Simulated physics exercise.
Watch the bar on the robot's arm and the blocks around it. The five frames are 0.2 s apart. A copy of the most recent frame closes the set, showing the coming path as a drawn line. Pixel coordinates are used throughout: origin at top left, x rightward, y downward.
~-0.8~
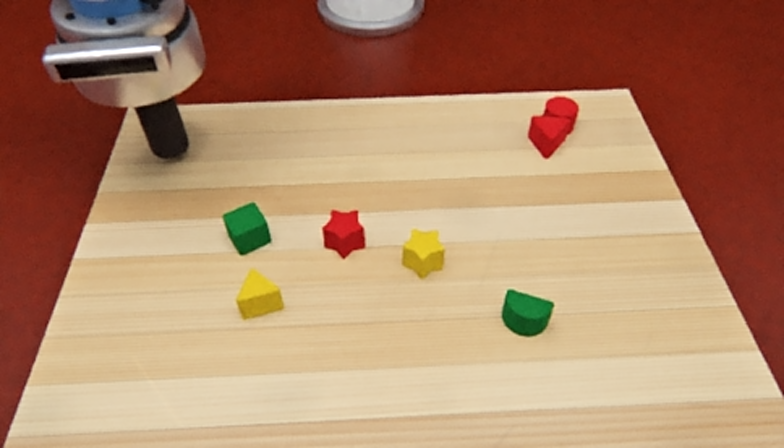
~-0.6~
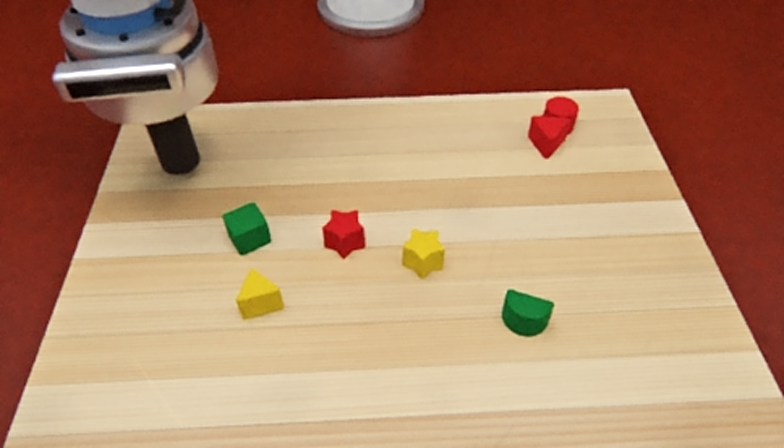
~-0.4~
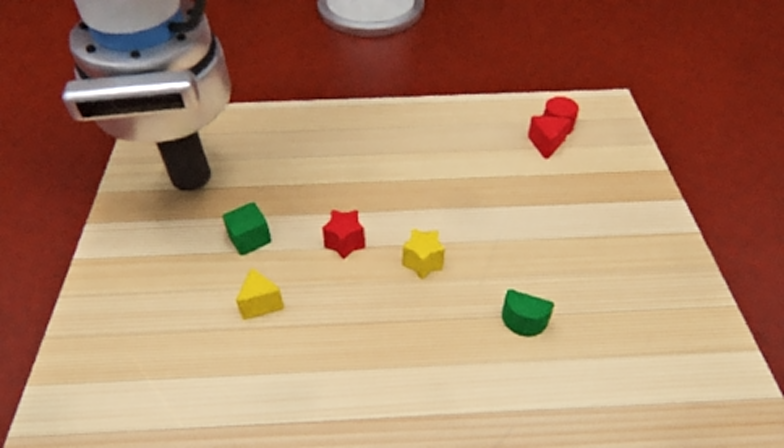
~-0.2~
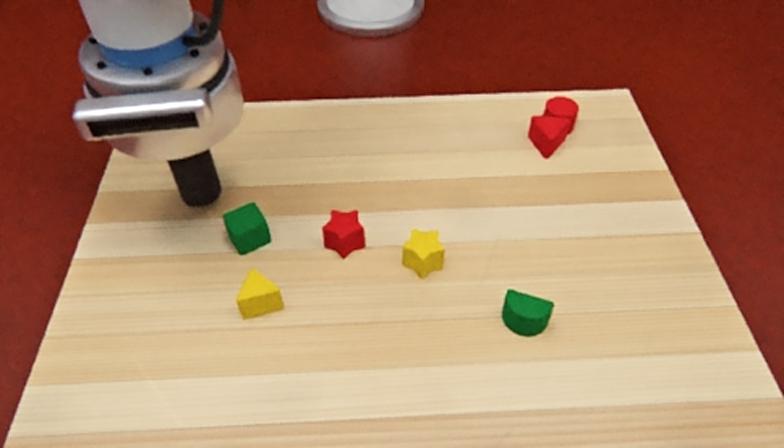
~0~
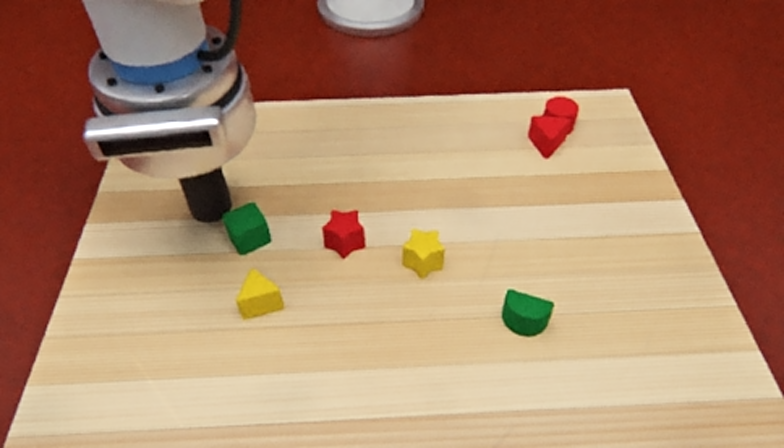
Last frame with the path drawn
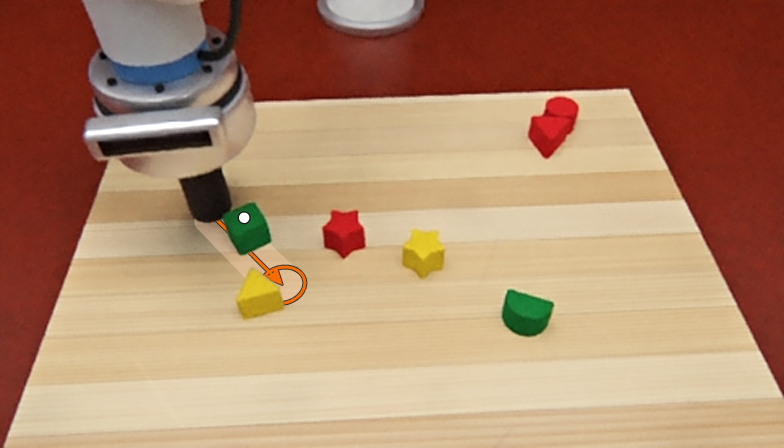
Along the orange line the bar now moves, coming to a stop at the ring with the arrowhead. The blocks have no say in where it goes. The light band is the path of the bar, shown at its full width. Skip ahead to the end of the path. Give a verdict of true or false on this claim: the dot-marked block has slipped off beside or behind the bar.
Answer: True.
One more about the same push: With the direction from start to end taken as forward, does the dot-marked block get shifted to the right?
Final answer: No.
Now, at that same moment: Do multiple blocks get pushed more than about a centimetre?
No, it doesn't check out.
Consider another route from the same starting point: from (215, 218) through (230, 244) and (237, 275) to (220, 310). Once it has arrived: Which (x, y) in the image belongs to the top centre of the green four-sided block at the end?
At pixel (272, 233).
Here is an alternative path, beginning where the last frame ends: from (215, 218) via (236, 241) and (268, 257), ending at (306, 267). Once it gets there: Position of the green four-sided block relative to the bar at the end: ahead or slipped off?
The bar still has it in front.
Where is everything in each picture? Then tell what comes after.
Bar tip (171, 146); block tops, green four-sided block (244, 218); yellow triangular piece (256, 285); red star block (343, 222), in the first frame.
Bar (181, 162); blocks unchanged, in the second frame.
Bar (191, 177); blocks unchanged, in the third frame.
Bar (202, 193); blocks unchanged, in the fourth frame.
Bar (212, 208); green four-sided block (244, 218); yellow triangular piece (256, 285); red star block (343, 222), in the fifth frame.
Path on the board, from (215, 218) directly to (283, 285); the dot is on the green four-sided block.
On the path given first. One third of the way, bar (233, 229); green four-sided block (265, 230), turned 40° anticlockwise.
Two thirds of the way, bar (256, 252); green four-sided block (295, 243), turned 65° anticlockwise.
At the end, bar (280, 275); green four-sided block (315, 247), turned 90° anticlockwise; yellow triangular piece (254, 291); red star block in place.
